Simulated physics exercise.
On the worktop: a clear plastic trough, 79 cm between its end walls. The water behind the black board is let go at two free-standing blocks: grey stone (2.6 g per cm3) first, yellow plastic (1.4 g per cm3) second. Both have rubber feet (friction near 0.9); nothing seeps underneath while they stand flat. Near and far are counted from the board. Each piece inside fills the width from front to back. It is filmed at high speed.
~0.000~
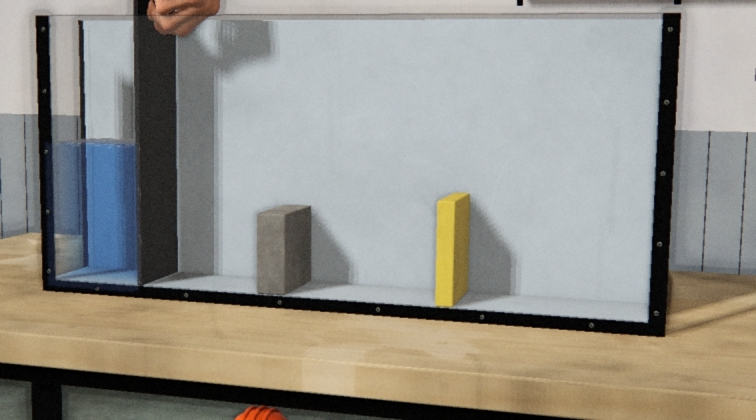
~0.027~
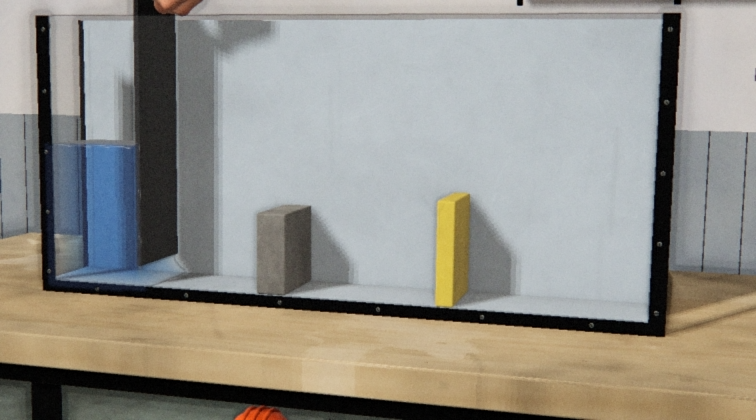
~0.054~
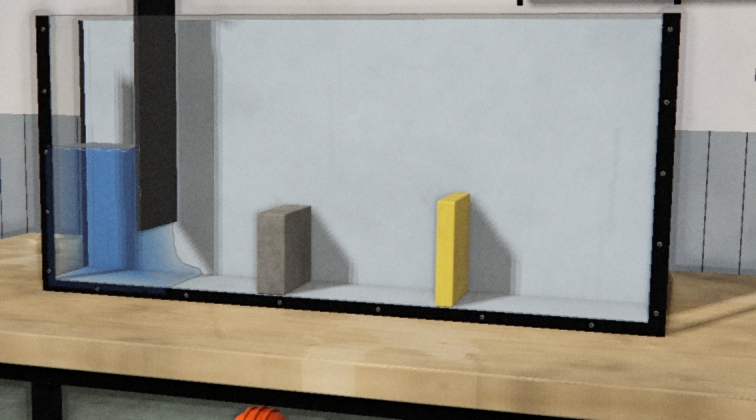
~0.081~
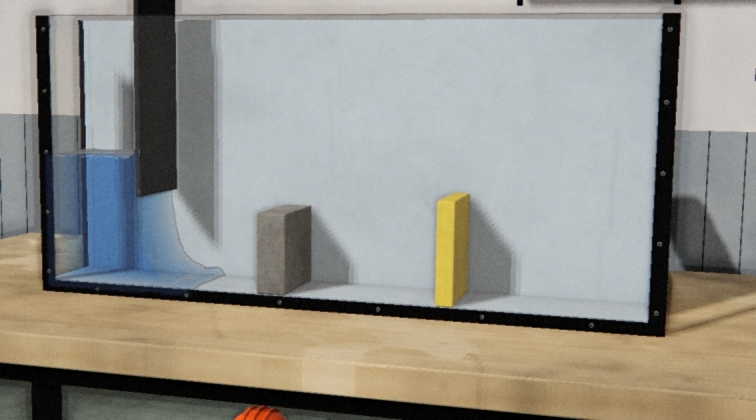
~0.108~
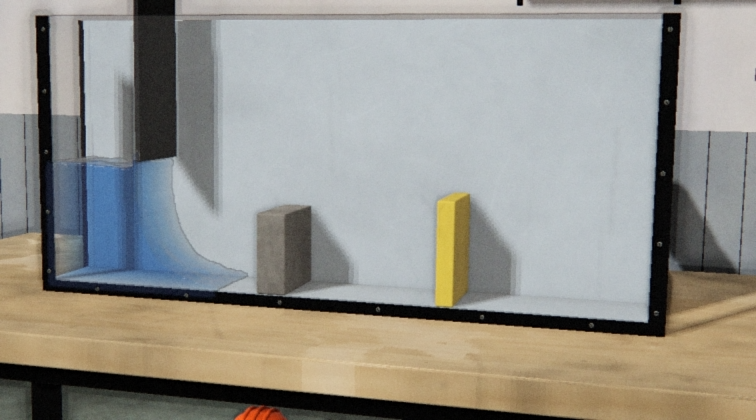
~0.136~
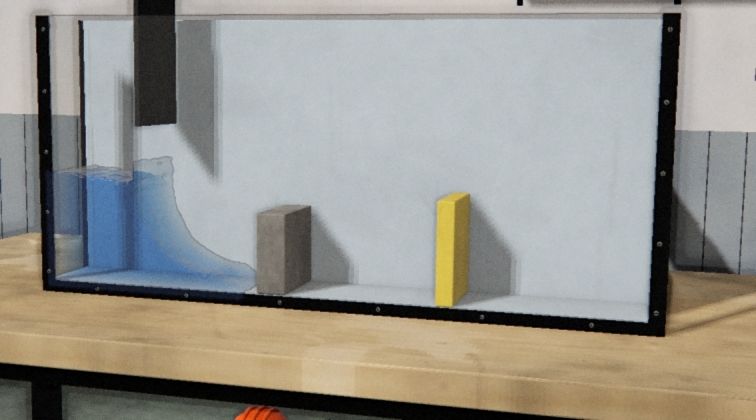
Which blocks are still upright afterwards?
The first block is knocked flat, the second is knocked flat.
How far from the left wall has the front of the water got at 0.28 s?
Roughly 30 cm out.
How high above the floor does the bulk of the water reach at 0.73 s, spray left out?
Roughly 9.0 cm up.
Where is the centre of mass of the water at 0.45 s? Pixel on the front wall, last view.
Near (205, 237).
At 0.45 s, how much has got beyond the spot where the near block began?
About 24 per cent.
By 0.28 s the front has run 30 cm from the left wall, the near block leans 6° and the far block is upright.
By 0.45 s the near block leans 35° and the far block is upright.
By 0.73 s the near block lies flat and the far block leans 22°.
At rest the near block lies flat and the far block lies flat; 15 per cent of the water is past where the far block first stood.
